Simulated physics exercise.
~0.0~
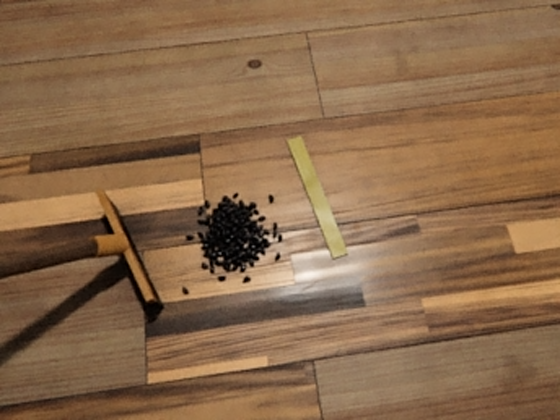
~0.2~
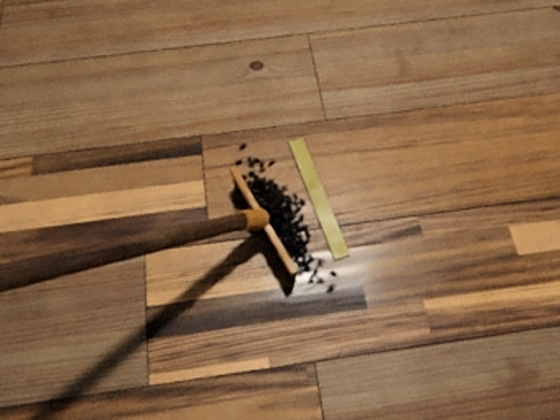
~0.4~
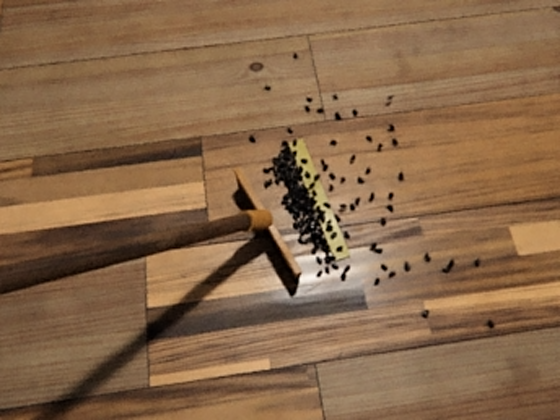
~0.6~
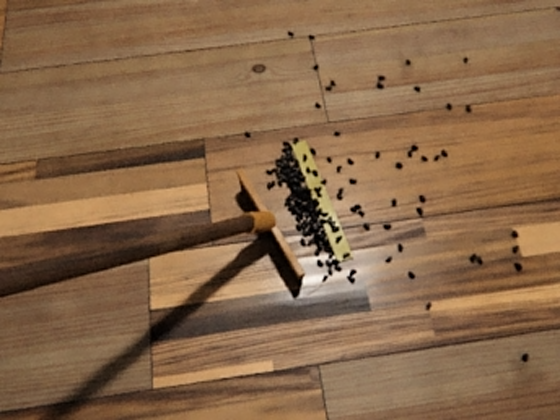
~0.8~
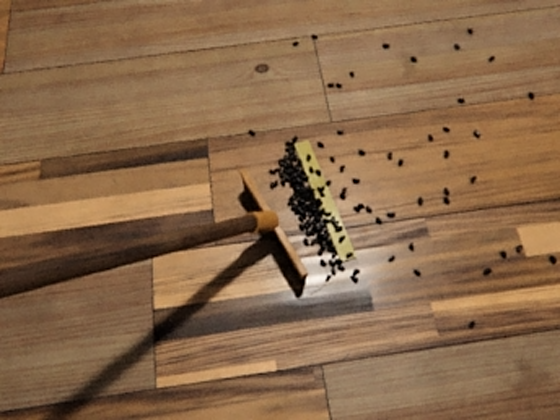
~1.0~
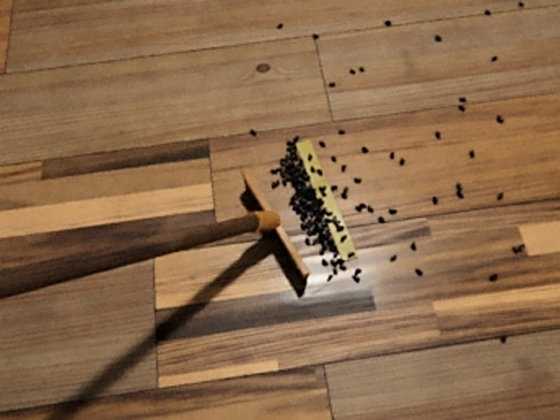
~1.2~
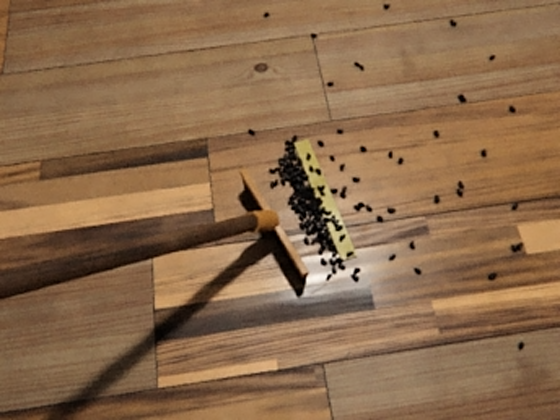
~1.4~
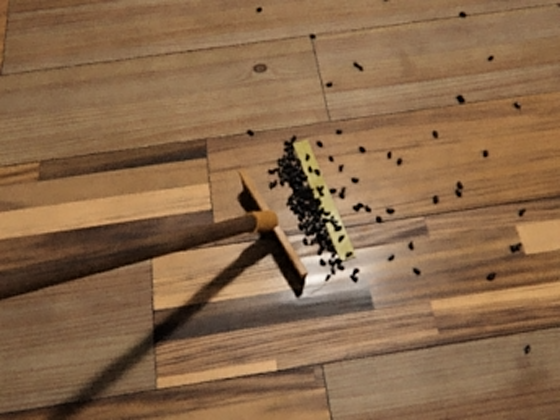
On a wood-plank floor, a squeegee shoves a pile of black beans rightward into a yellowish strip, many scattering beyond it.
